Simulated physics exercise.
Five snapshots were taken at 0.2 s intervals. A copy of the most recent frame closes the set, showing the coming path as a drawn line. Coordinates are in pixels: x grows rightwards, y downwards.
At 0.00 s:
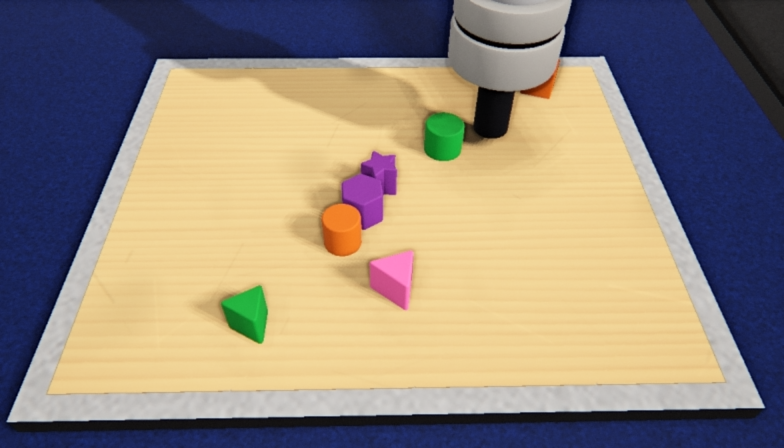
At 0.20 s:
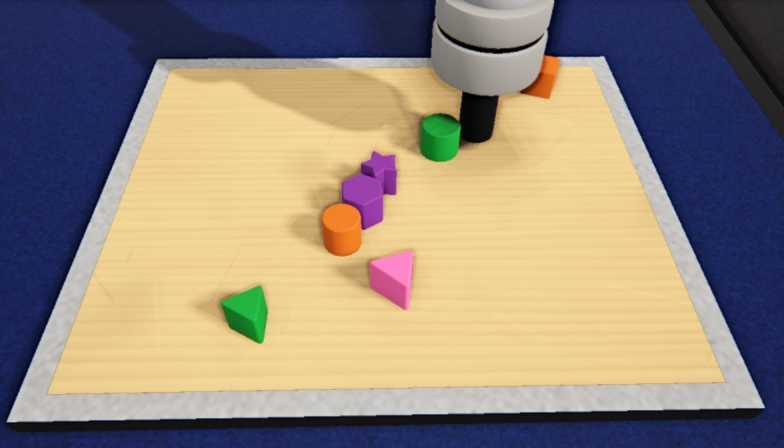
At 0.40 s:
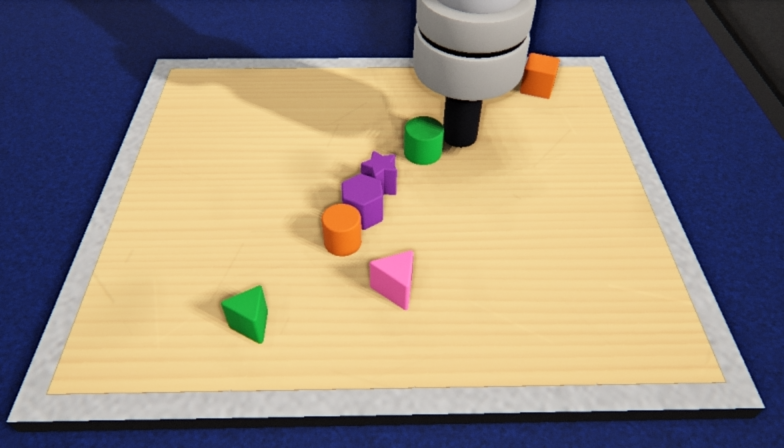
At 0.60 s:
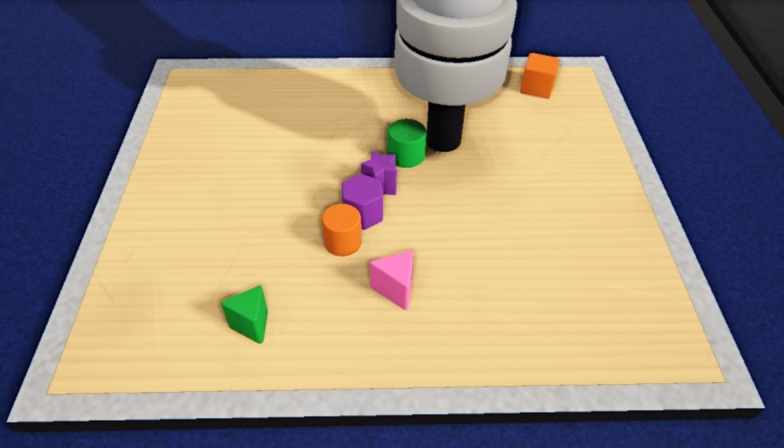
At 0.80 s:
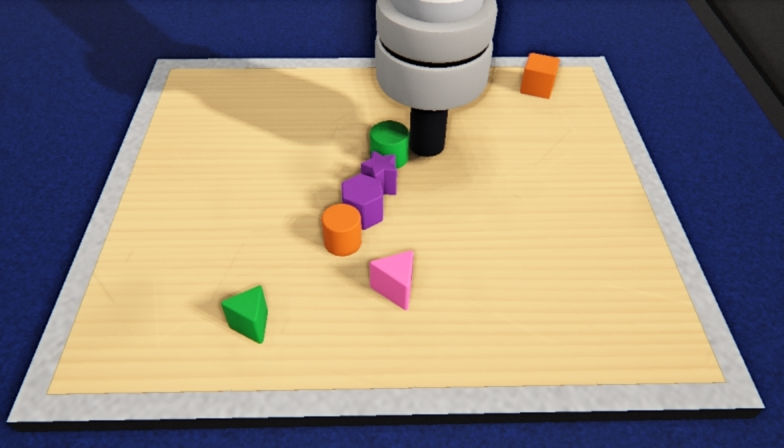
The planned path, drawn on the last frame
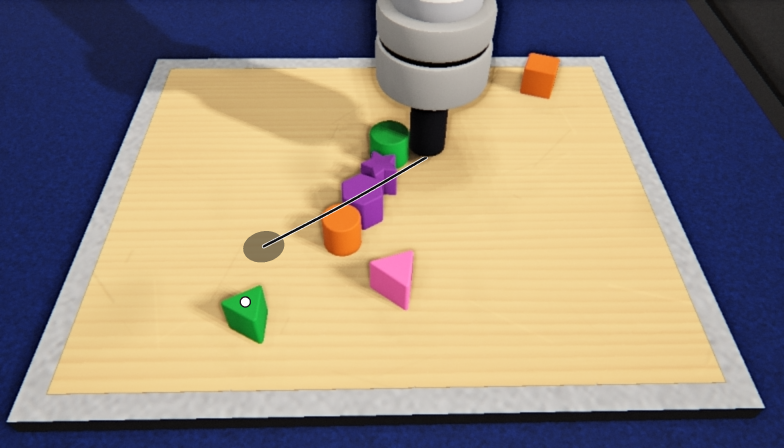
The black post of a grey machine pushed a green round block leftward across the wooden board until it was beside the purple star block, while the other blocks stayed still.
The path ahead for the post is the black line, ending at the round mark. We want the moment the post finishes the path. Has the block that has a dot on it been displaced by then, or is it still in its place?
It keeps its position.
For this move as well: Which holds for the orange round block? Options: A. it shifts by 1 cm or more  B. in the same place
The correct letter is A.
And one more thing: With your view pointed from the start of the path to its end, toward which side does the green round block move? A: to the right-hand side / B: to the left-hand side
My answer is option A.
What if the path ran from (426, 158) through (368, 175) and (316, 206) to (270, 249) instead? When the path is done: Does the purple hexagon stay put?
The answer is no.
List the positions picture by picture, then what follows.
The first frame shows post's lower end at (490, 128); green three-sided block at (245, 302); orange round block at (341, 217); purple hexagon at (362, 188); purple star block at (380, 162); green round block at (445, 123).
The second frame shows post at (475, 132); green round block at (441, 124).
The third frame shows post at (460, 137); green round block at (424, 127).
The fourth frame shows post at (443, 141); green round block at (407, 130).
The fifth frame shows post at (427, 146); green three-sided block at (245, 302); orange round block at (341, 217); purple hexagon at (362, 188); purple star block at (380, 162); green round block at (390, 131).
Drawn move, from (426, 158) to (264, 246); the dot is on the green three-sided block.
On the path given first. One third of the way, post at (376, 175); orange round block at (332, 234); purple hexagon at (341, 203), turned 30° anticlockwise; purple star block at (345, 176), turned 20° clockwise; green round block at (361, 136).
Two thirds of the way, post at (322, 204); orange round block at (326, 252); purple hexagon at (300, 226), turned 85° anticlockwise; purple star block at (286, 197), turned 60° clockwise; green round block at (361, 136).
At the end, post at (261, 235); green three-sided block still; orange round block at (327, 253); purple hexagon at (284, 246), turned 120° anticlockwise; purple star block at (222, 219), turned 80° clockwise; green round block at (361, 136).
